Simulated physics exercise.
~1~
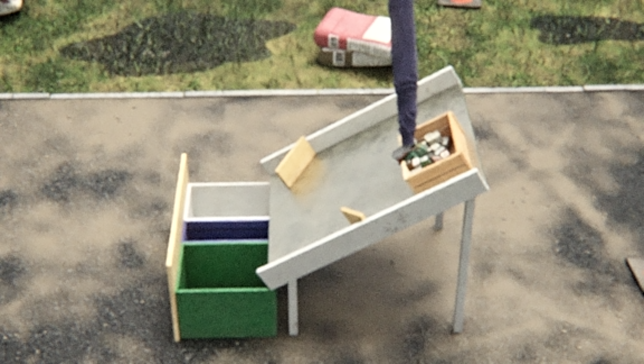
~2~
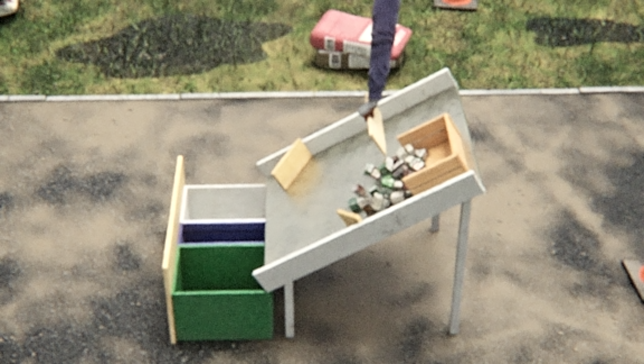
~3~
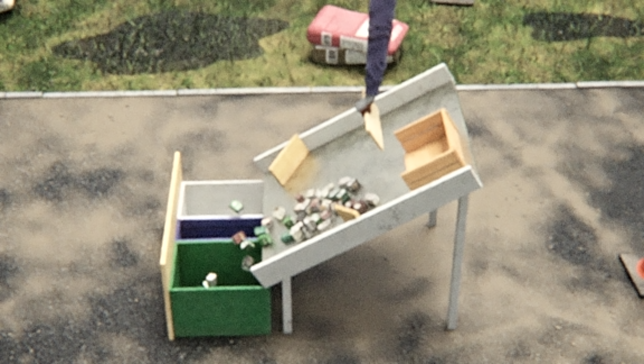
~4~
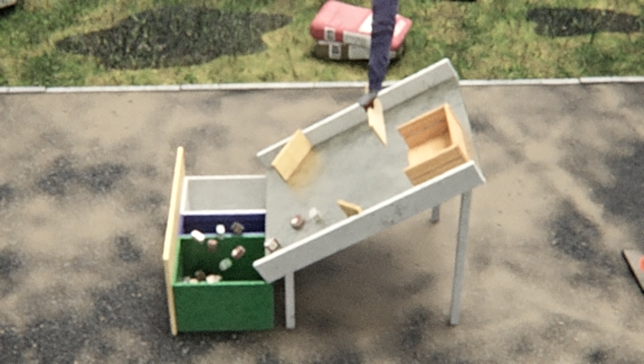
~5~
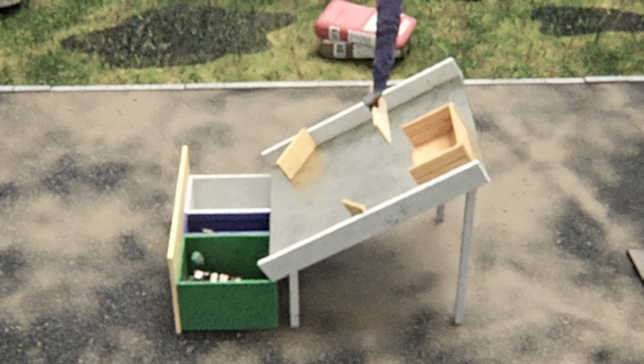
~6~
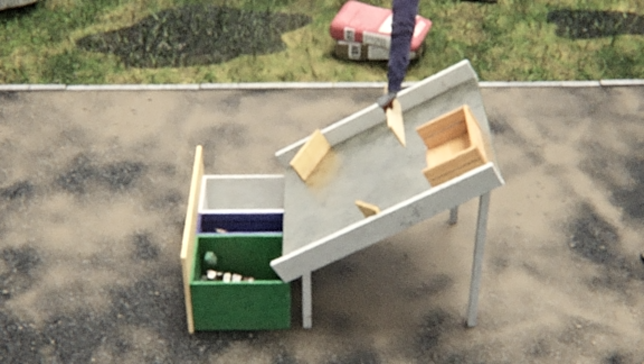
The clip opens on a tilted gray chute table on pavement, its wooden pen full of small cartons behind a gate, with a dark-sleeved arm reaching down from above. The hand lifts the gate up and to the left, and the cartons spill out down the slope. They tumble past the angled boards toward the lower left and drop off the edge into the catchers. Most land in the green tote nearest the viewer, while others fall into the blue tote behind it. Finally the slope looks almost bare, the pen is empty, and the hand still holds the gate.
